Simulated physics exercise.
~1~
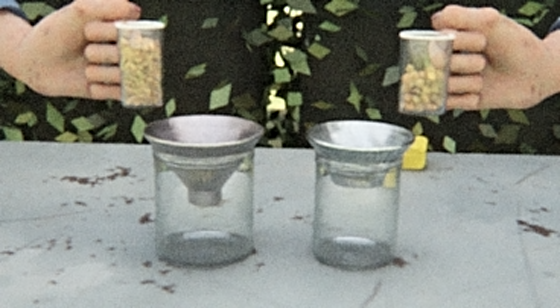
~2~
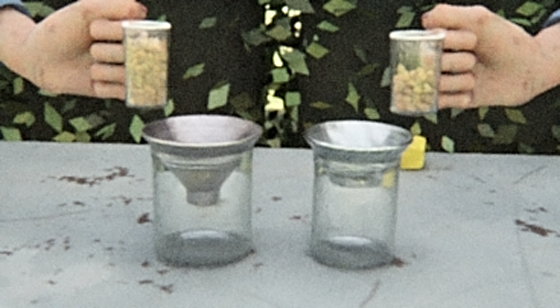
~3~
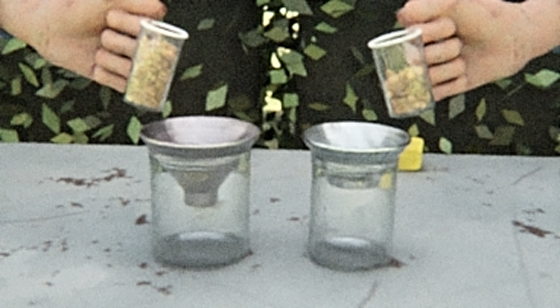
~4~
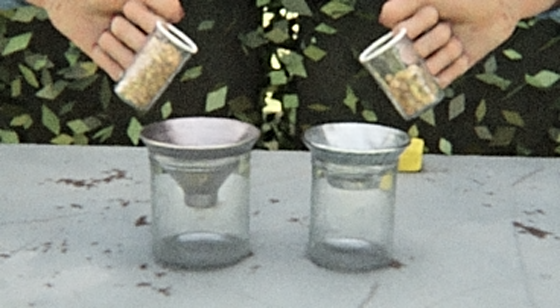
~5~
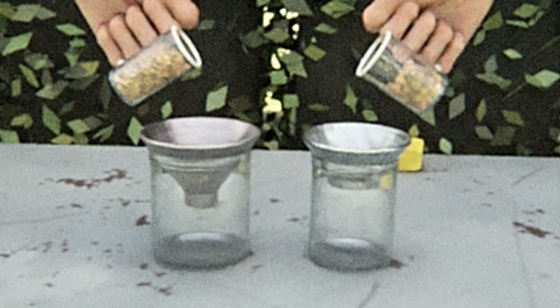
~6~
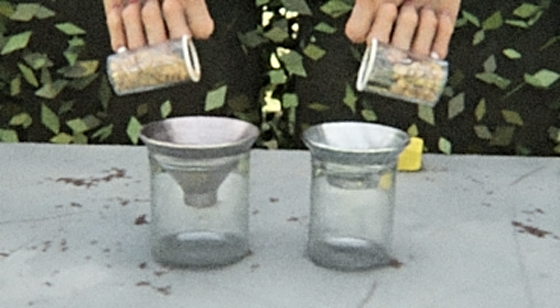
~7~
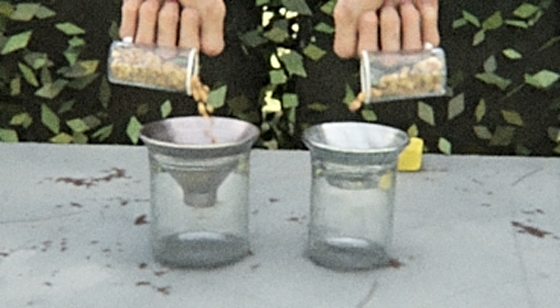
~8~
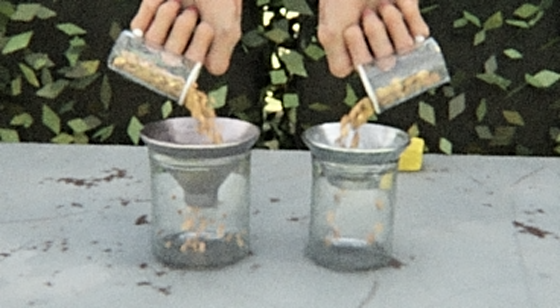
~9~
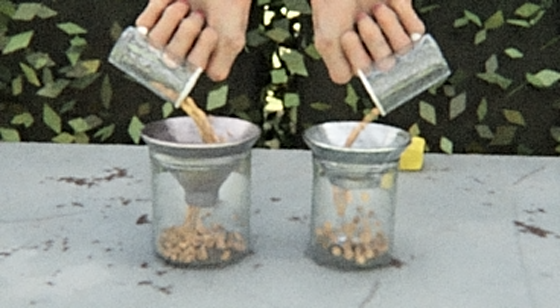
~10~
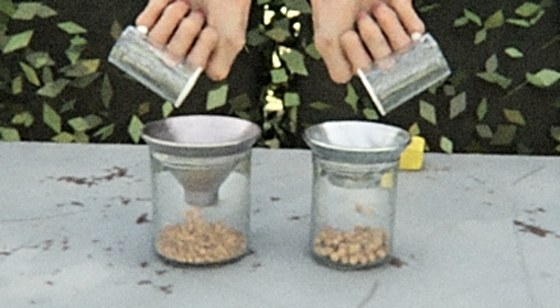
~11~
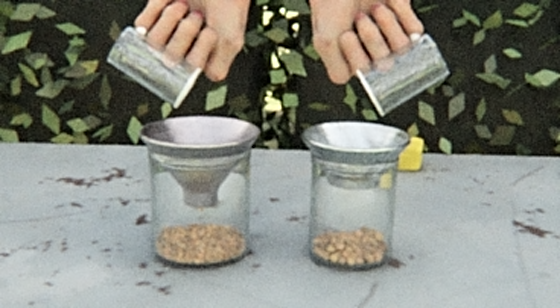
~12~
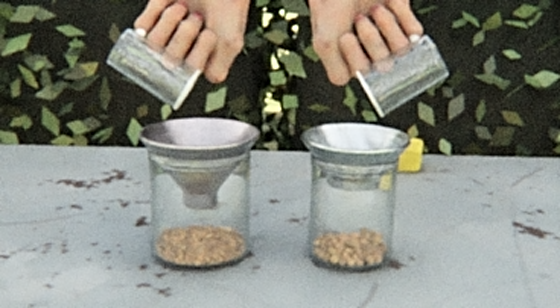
Two hands tip cups of dry pieces into funnels, and everything drops into the jars.
